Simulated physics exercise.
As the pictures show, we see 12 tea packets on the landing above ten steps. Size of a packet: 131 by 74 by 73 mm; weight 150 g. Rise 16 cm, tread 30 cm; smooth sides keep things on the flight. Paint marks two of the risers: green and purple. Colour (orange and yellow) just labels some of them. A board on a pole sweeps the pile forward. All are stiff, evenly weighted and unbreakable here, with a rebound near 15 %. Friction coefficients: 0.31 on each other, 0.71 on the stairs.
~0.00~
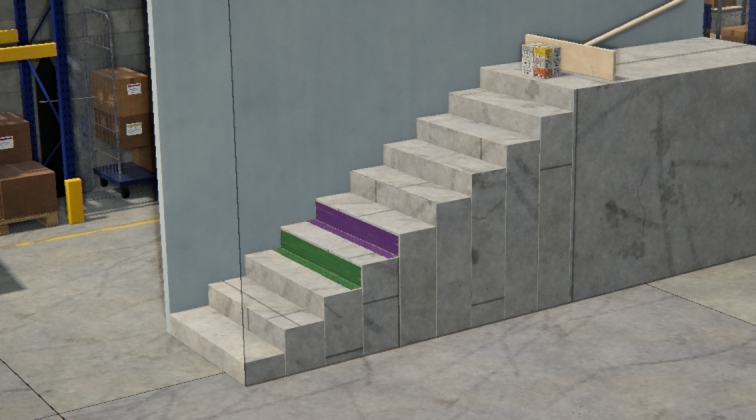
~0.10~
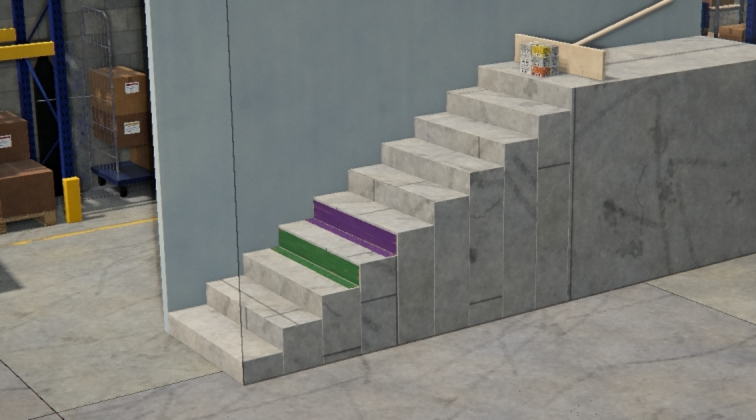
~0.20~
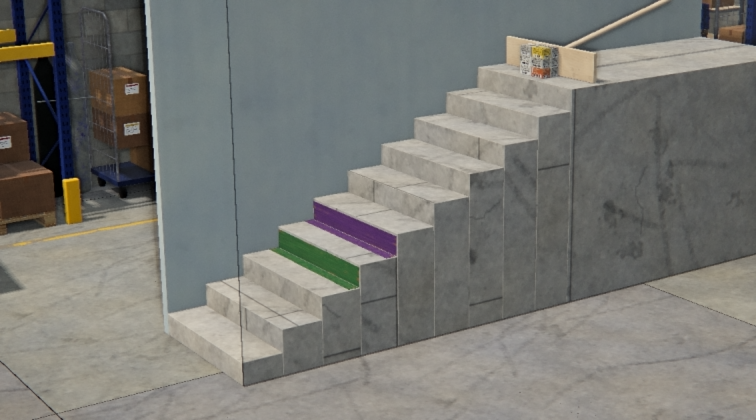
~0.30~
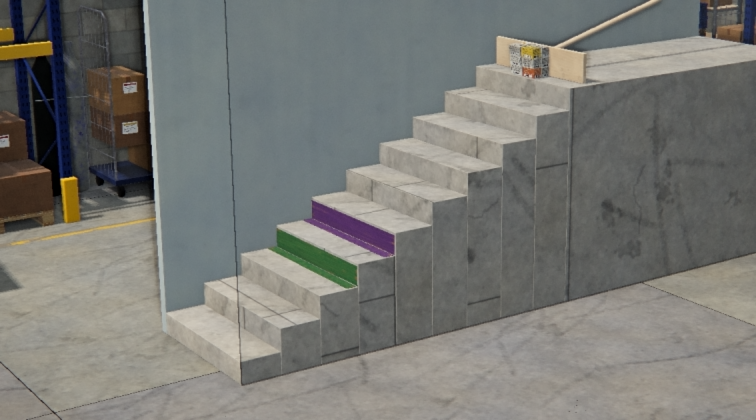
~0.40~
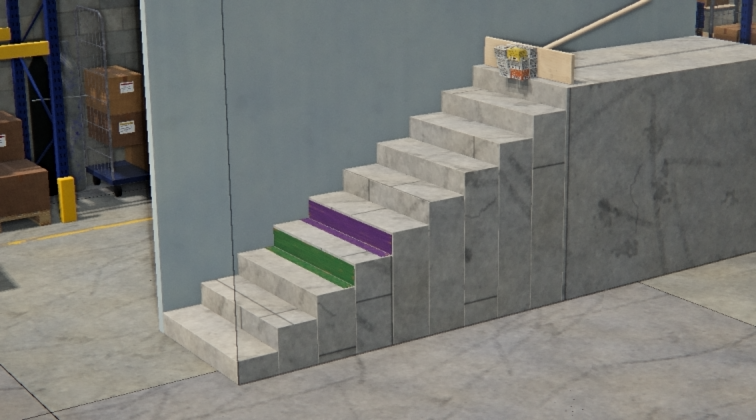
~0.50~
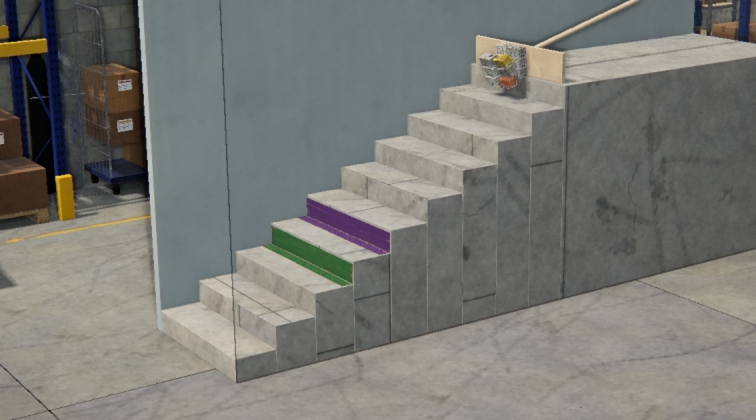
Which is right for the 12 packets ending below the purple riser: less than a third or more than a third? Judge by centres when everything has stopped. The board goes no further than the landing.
Under a third of them.
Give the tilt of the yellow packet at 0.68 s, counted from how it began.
About 50°.
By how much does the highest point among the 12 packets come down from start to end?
About 31 cm.
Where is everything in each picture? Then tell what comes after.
In the first frame (pixels give the middle of a visible side), board (615, 57) 41 cm from the edge; green riser, near end, (348, 285); purple riser, near end, (385, 254); orange packet (539, 73); yellow packet (539, 53); none has stirred.
The second frame shows board (604, 57) 33 cm from the edge; yellow packet (537, 52).
The third frame shows board (596, 59) 24 cm from the edge; yellow packet (537, 53).
The fourth frame shows board (585, 60) 16 cm from the edge; yellow packet (527, 53) 8 cm from its place; orange packet (528, 73) 7 cm from its place; steepest lean 7°, the packet at (514, 51); movement in 12 of them.
The fifth frame shows board (573, 61) 8 cm from the edge; yellow packet (513, 55) 5° from how it stood; orange packet (516, 75) 6° from how it stood; steepest lean 11°, the packet at (499, 54); movement in 12 of them.
The sixth frame shows board (564, 60) 13 mm from the edge; green riser, near end, (339, 281); purple riser, near end, (376, 250); yellow packet (500, 65) 35° from how it stood, 6 cm lower; orange packet (504, 84) 23° from how it stood, 7 cm lower; movement in 12 of them.
After 0.68 s, none of the 12 packets below the purple riser, 12 disturbed; yellow packet 51° from how it stood, 31 cm lower; orange packet 16 cm lower.
After 1.18 s, none of the 12 packets below the purple riser, 12 disturbed; yellow packet on its side; orange packet 16 cm lower.
In the end (2.6 s), 1 of the 12 packets below the purple riser; yellow packet on its side; orange packet 16 cm lower. That is 8 per cent. From the last view, middles, yellow packet near (414, 185), orange packet near (505, 95).
